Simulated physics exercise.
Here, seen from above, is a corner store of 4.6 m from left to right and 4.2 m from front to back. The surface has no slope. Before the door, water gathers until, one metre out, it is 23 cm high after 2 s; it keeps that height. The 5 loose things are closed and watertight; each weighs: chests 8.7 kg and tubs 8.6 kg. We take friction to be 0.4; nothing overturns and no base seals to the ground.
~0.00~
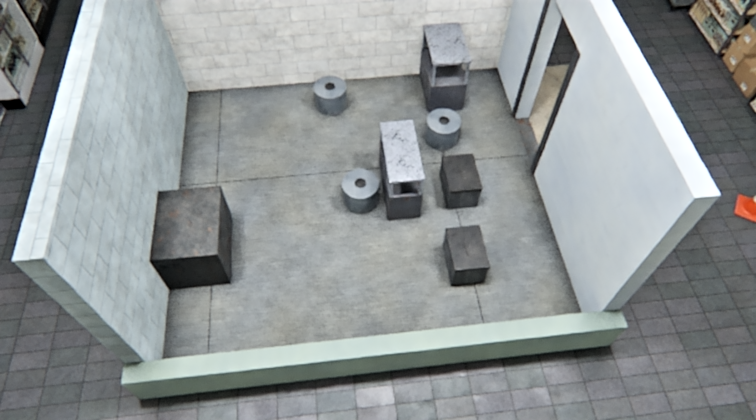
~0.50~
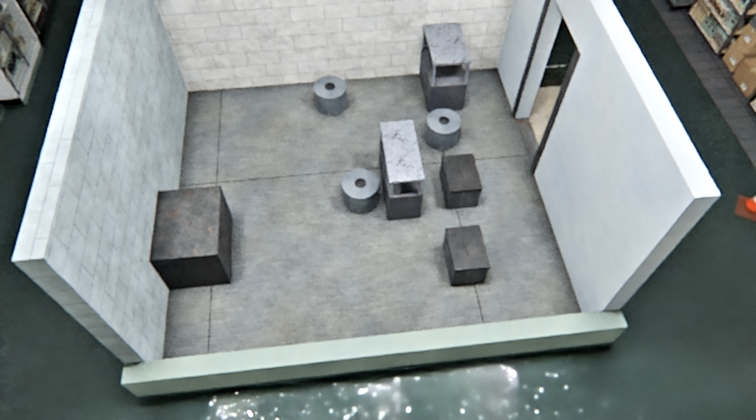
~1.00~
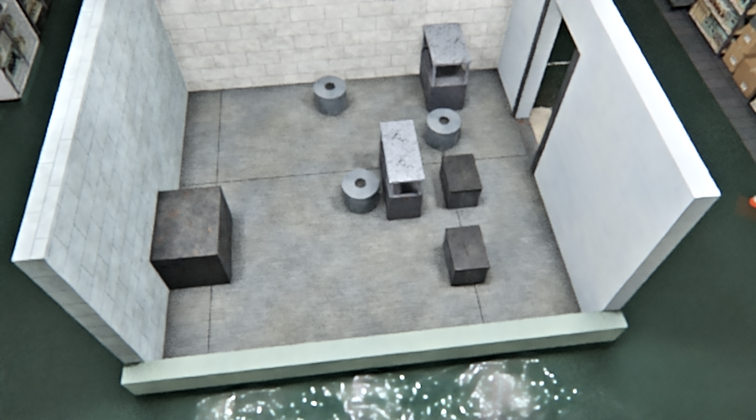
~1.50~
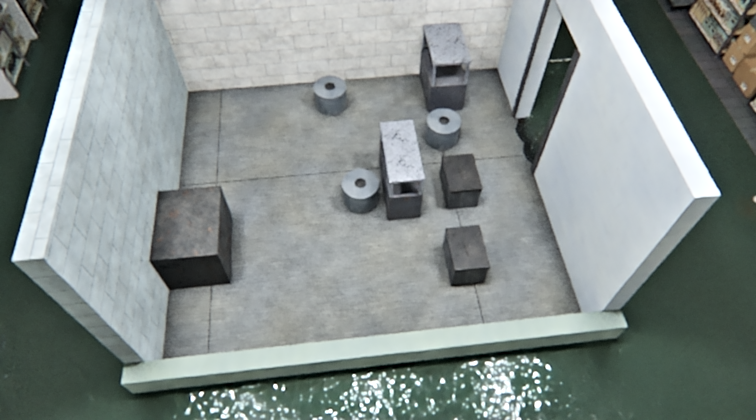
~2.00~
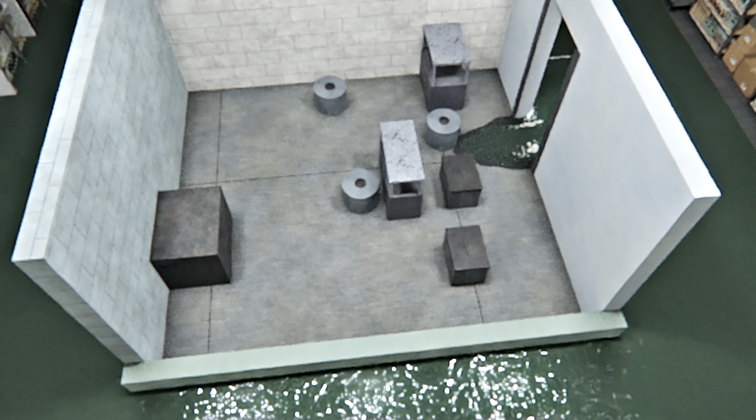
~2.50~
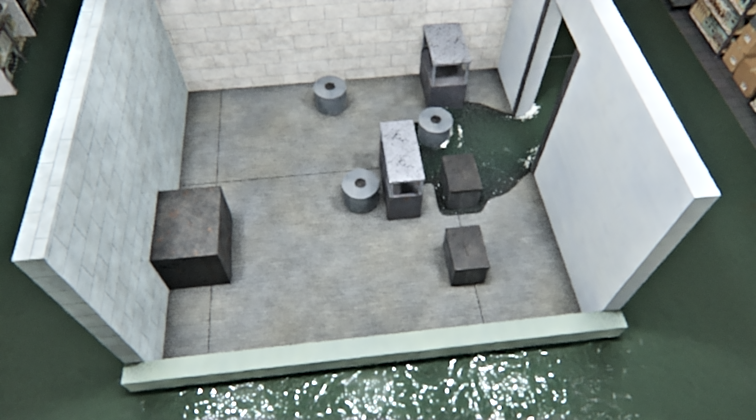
A walled room with grey blocks and round tubs stood still while dark green water covered the ground outside, then water poured through the doorway, spread across the floor and nudged one tub slightly left.
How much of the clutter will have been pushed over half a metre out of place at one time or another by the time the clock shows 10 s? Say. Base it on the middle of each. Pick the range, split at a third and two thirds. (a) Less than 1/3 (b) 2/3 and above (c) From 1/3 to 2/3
Answer: B.
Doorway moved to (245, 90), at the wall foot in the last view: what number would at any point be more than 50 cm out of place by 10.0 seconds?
Then 2 of them would.
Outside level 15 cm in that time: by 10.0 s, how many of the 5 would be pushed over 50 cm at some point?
In that case 3 of them.
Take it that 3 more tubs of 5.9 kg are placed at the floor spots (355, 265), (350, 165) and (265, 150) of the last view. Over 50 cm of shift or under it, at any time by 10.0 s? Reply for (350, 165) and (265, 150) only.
Note: Item 1 exceeds the limit; item 2 exceeds the limit.
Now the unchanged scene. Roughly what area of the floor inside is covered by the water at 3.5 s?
Wet: Near 6.5 m2.
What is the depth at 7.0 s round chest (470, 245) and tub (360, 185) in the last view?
I'd estimate 6 cm for the first and 1 cm for the second.
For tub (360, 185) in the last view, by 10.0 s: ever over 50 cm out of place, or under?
Result: Stayed within.
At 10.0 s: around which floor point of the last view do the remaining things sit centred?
Around (318, 232).
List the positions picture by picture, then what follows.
The first frame shows a tub at (444, 121), on the bottom; a chest at (462, 172) rests on the ground; water covers 0.0 m2; 0 of 5 have shifted.
The second frame shows a tub at (444, 121), on the bottom; a chest at (462, 172), on the bottom; 0.0 m2 under water; 0 of 5 have shifted.
The third frame shows a tub at (444, 121) rests on the ground; a chest at (462, 172) rests on the ground; 0.0 m2 under water; 0 of 5 have shifted.
The fourth frame shows a tub at (444, 121) rests on the ground; a chest at (462, 172), on the bottom; 0.0 m2 under water; 0 of 5 have shifted.
The fifth frame shows a tub at (444, 121) rests on the ground; a chest at (462, 172) rests on the ground; water covers 0.6 m2; 0 of 5 have shifted.
The sixth frame shows a tub at (436, 120), on the bottom, 11 cm from its start; a chest at (462, 172), on the bottom; water covers 1.8 m2; 1 of 5 have shifted.
After 3.5 s 2 of 5 are over 50 cm from their spots; 1 afloat.
After 4.5 s 4 of 5 are over 50 cm from their spots; 0 afloat.
After 7.0 s 4 of 5 are over 50 cm from their spots; 3 afloat.
After 10.0 s 4 of 5 are over 50 cm from their spots, and 4 have been at some point; 4 afloat.
